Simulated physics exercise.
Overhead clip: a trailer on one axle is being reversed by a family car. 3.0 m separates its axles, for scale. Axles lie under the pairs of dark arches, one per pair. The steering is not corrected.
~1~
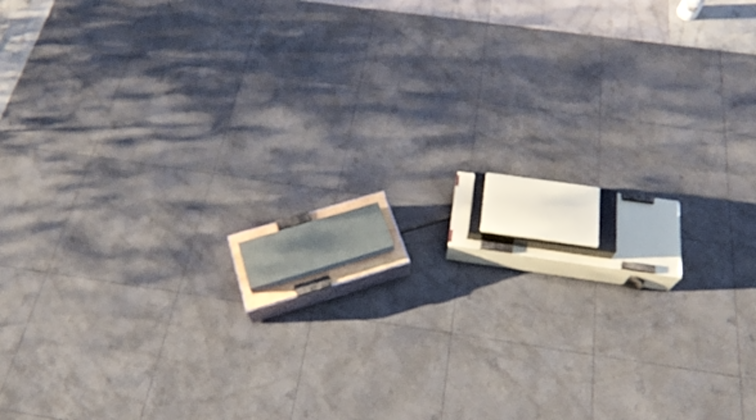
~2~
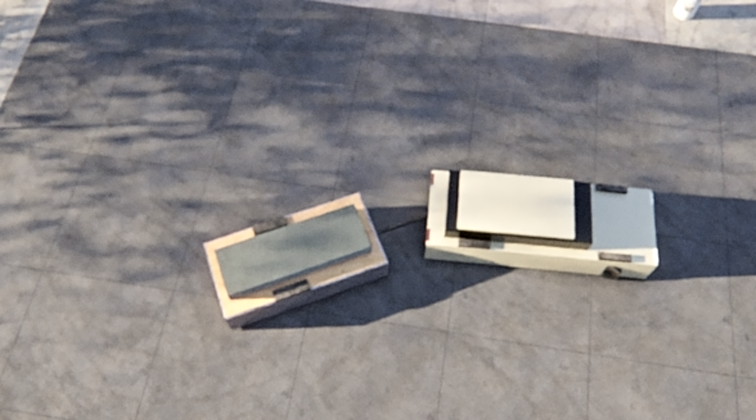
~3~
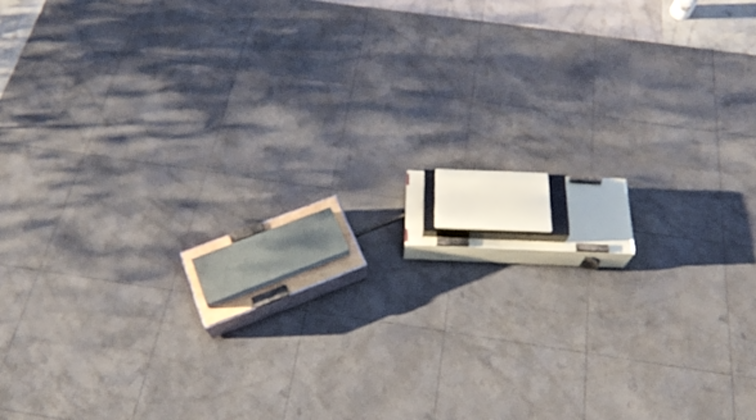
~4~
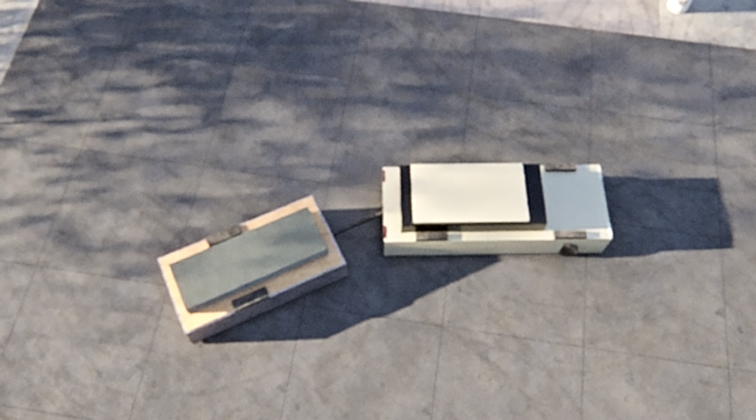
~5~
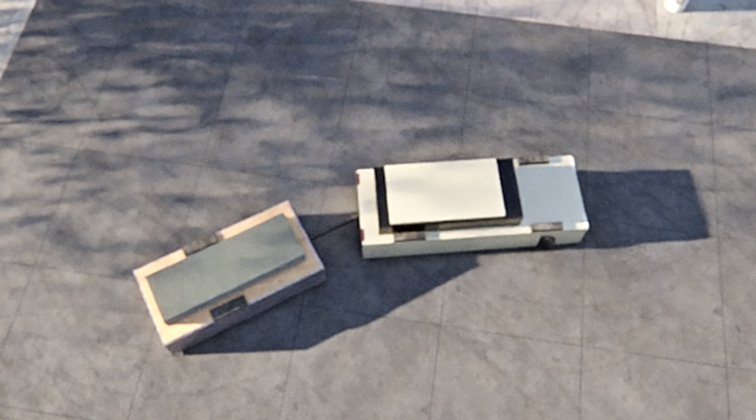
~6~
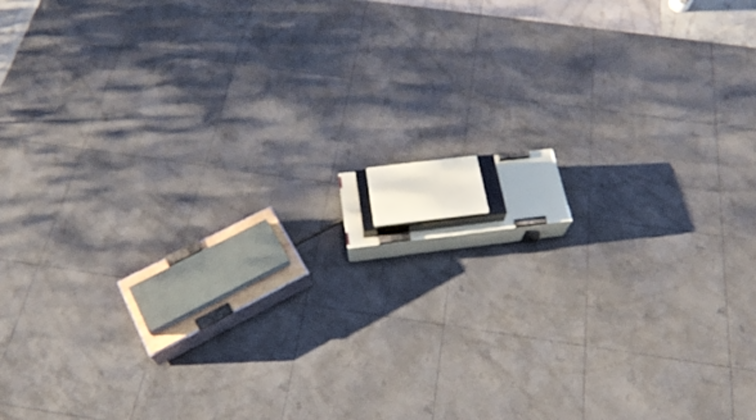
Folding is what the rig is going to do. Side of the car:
Left.
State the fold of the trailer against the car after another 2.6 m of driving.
It ends up around 10 degrees to the car's right.
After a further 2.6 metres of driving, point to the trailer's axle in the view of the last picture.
The axle sits near (85, 353).
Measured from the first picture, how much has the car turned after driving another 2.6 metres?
The heading has changed by about 36° since the first picture.
After another 2.6 m, the tail is 11° to the car's right, the car has turned 35° and the trailer's axle is at (85, 353) of the last picture.
After another 5.1 m, the tail is 13° to the car's left, the car has turned 54° and the trailer's axle is out of the picture.
After another 7.7 m, the tail is 60° to the car's left, the car has turned 73° and the trailer's axle is out of the picture; it has jack-knifed.
